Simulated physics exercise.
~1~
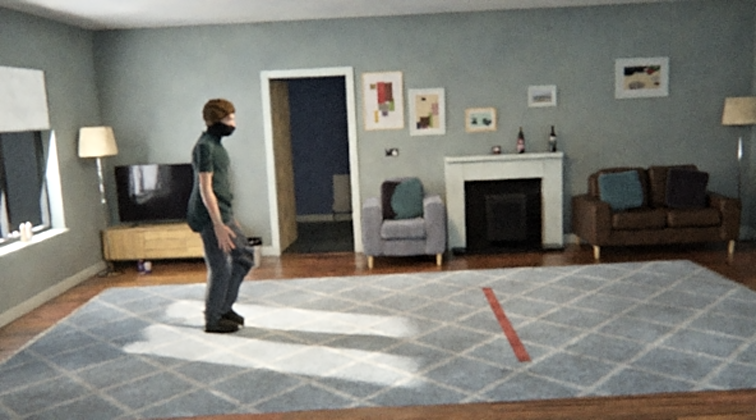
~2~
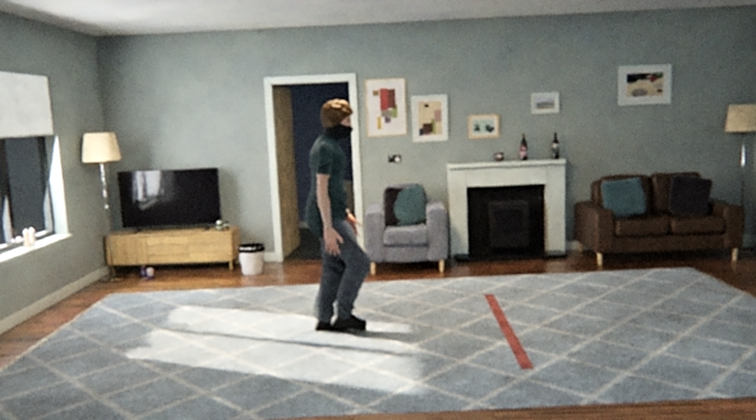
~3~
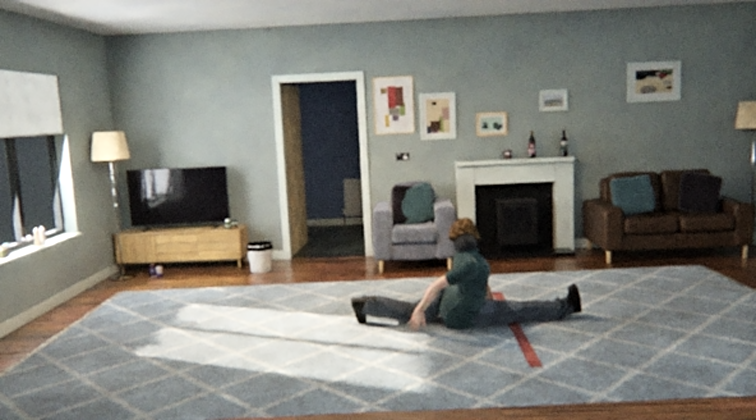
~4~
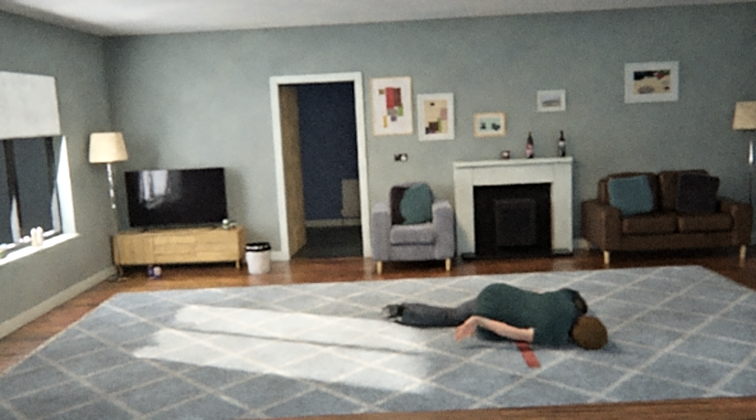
We see a masked person in a dark green shirt walk right across a patterned rug toward a red strip, drop into a wide, split-legged position on the floor, then slump over and lie still, head and chest past the strip, hips short of it.
